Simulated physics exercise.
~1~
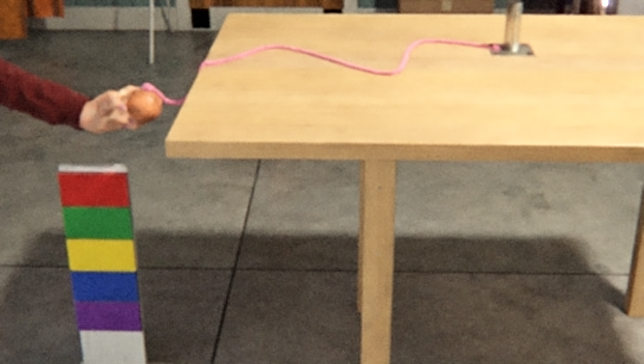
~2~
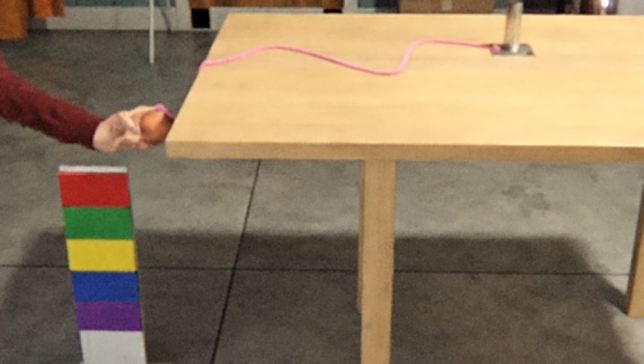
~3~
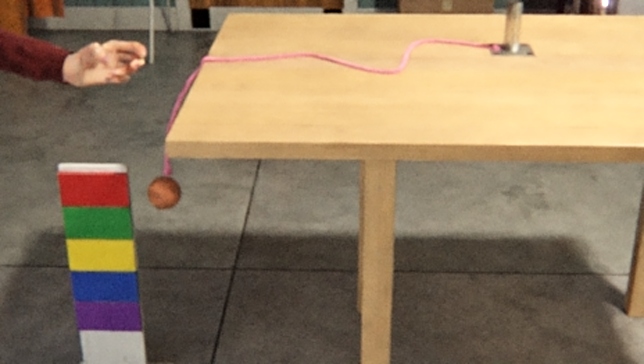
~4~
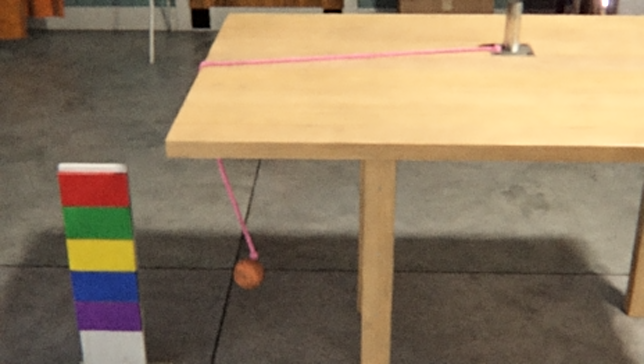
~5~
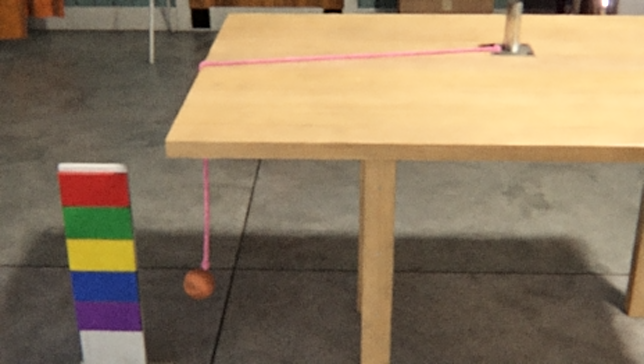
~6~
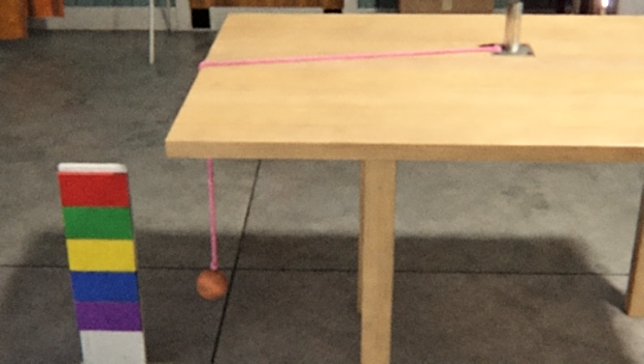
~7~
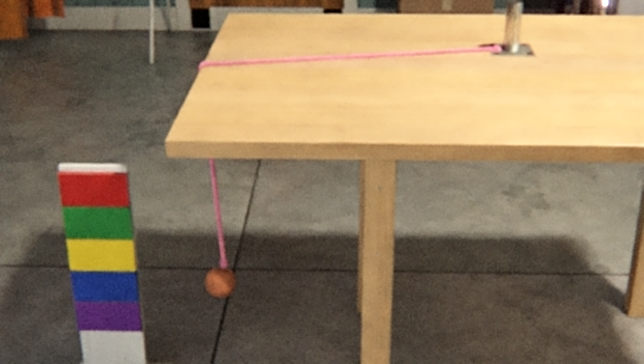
Orange ball on a pink cord dropping from a hand past the table edge, swinging, then hanging level with the blue band.
